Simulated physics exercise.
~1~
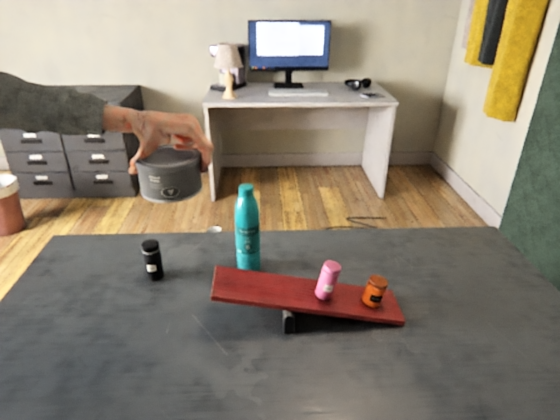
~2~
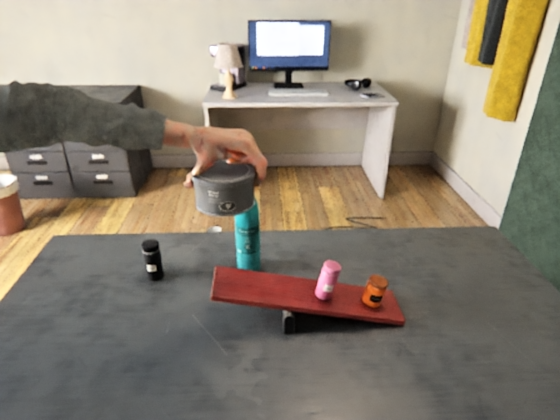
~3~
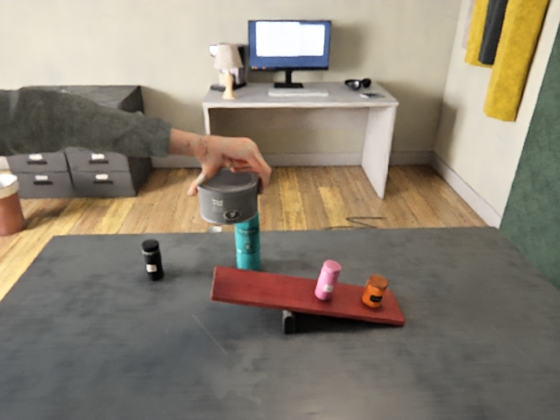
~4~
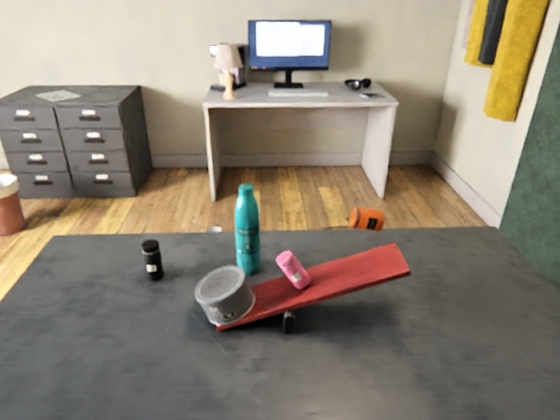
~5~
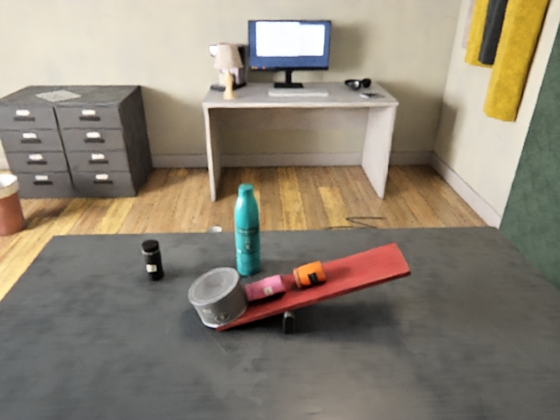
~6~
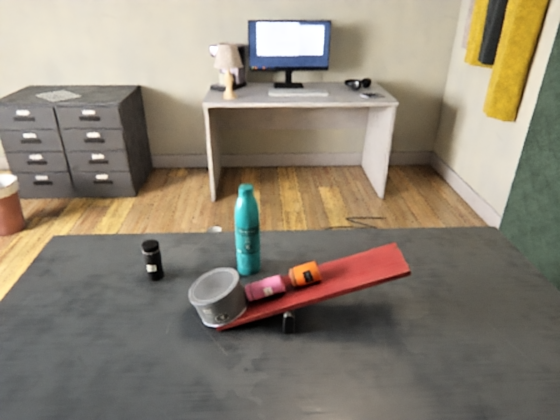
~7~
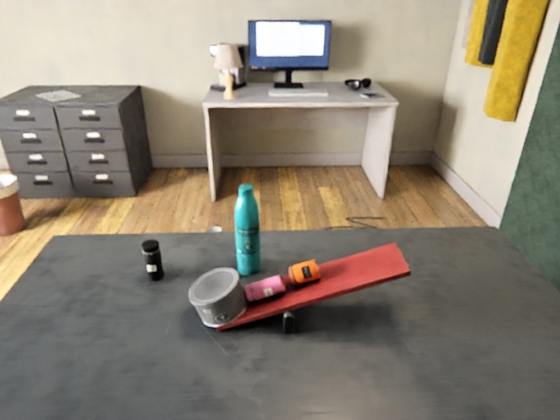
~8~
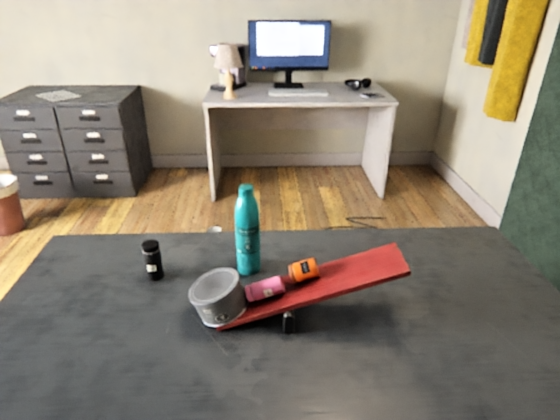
Grey tub dropping from a hand onto a red plank, tipping it leftward and toppling the pink and orange shakers against it.
